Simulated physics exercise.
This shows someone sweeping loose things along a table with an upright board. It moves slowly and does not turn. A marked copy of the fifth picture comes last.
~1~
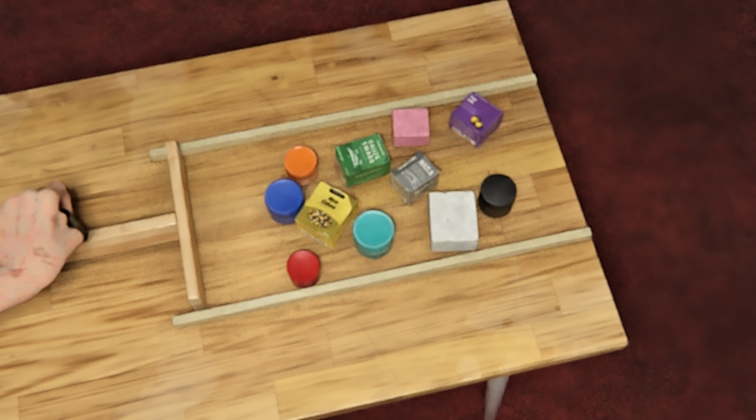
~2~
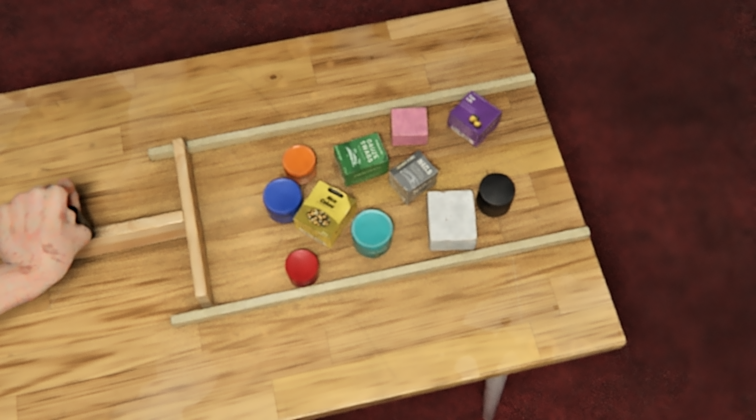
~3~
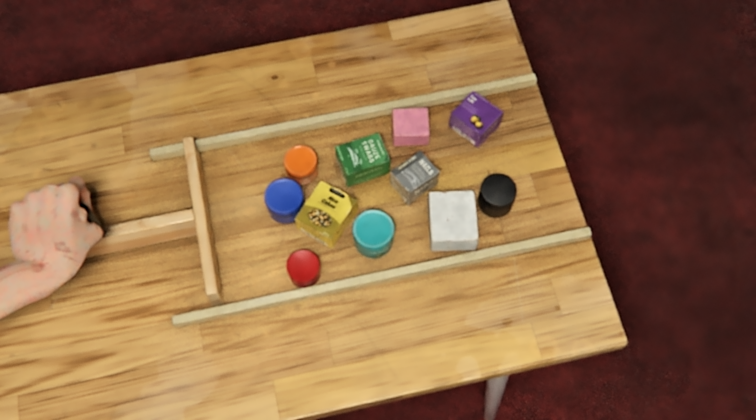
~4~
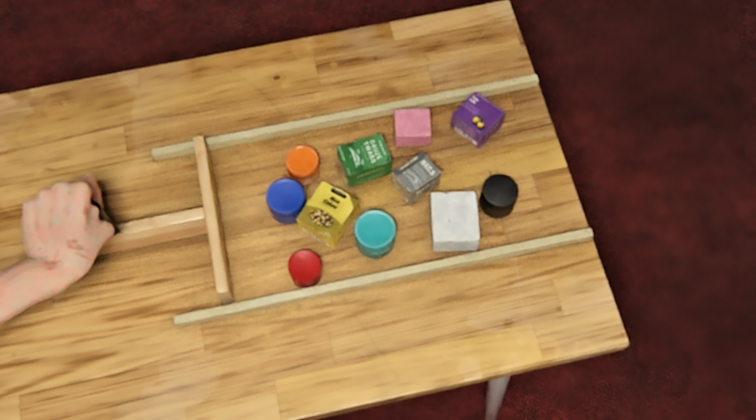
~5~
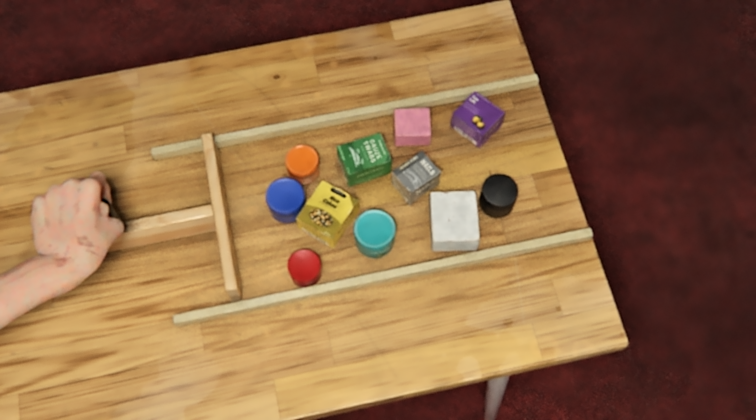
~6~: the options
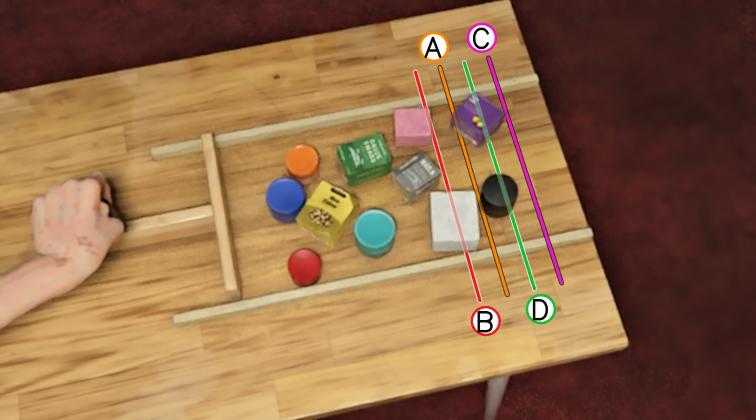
At the start, a hand at the left grips the handle of a wooden pusher lying between two rails on a table, with colourful boxes and round containers spread out to its right. The hand slowly slides the board a short way right, narrowing the gap, while the objects stay in place, untouched.
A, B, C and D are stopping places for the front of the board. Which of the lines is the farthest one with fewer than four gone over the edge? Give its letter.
Stop at A.
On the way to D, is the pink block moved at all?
Yes.
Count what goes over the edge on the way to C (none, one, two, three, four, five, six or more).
Six or more.
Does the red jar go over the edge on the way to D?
No.
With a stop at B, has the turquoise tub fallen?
No.
On the marked copy, A at (472, 174); B at (446, 179); C at (523, 164); D at (497, 169).
Following A. Soon after the start, board (312, 190); red jar (349, 262); turquoise tub (387, 243).
Later, board (403, 171); purple packet (521, 115); black tin (531, 176).
In the end, board (470, 158); purple packet over the edge; black tin over the edge; two fallen.
As for the rest, B is within the limit but short; C drops seven; D drops five.
